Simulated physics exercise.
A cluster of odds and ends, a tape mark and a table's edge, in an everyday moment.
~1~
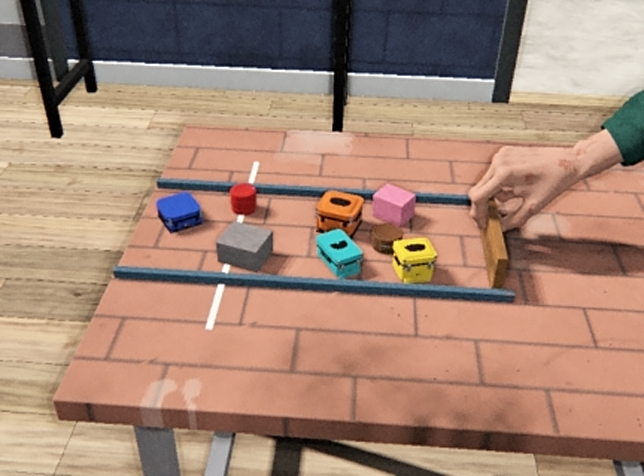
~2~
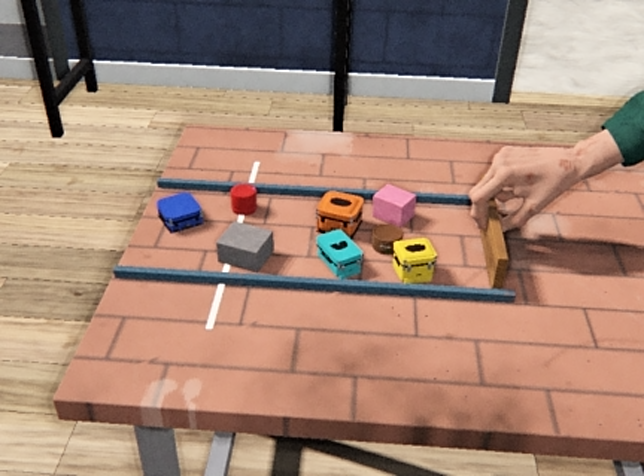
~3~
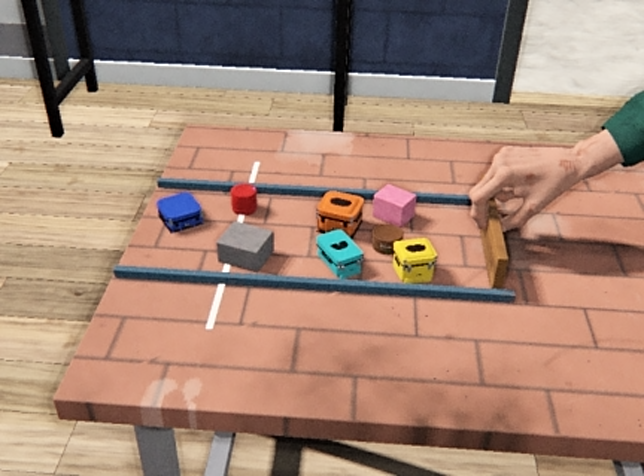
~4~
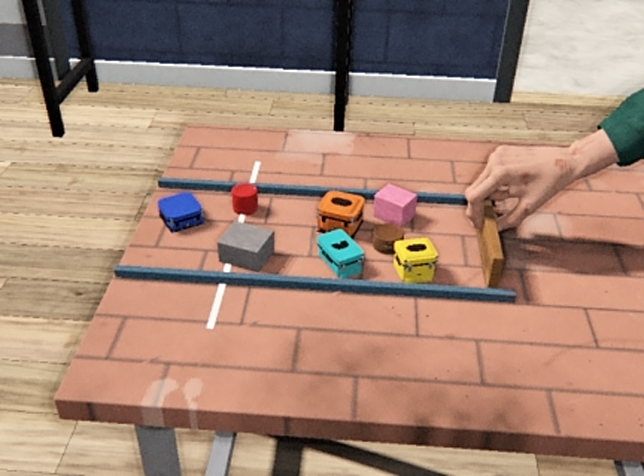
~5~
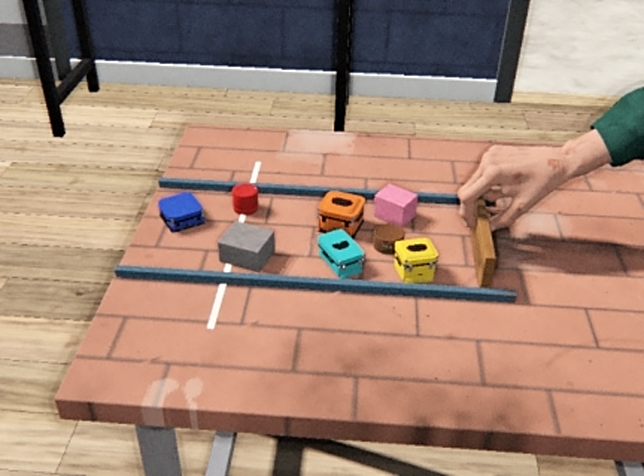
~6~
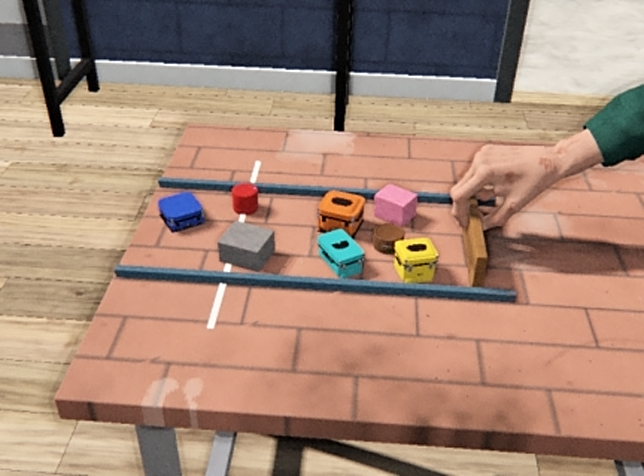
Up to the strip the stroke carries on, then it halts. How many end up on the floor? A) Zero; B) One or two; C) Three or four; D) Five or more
Zero (A).
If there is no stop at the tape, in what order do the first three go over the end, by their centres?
Sequence: Grey block; blue case; red lid.
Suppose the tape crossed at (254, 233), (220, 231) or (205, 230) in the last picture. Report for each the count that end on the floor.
You'd get 0, then 0, then 2.
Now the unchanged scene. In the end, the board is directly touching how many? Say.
The figure is 3.
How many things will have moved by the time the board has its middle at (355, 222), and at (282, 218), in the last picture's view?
One spot: 5. Other spot: 7.
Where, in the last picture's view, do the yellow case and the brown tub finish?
Final positions - yellow case around (213, 246), brown tub around (221, 234).
Soon after, none off yet; blue case at rest near (181, 212); red lid at rest near (245, 199); grey block at rest near (247, 246).
After that, none off yet; blue case at rest near (181, 212); red lid at rest near (245, 199); grey block displaced a little near (225, 245).
In the end, the number that fall off is zero.
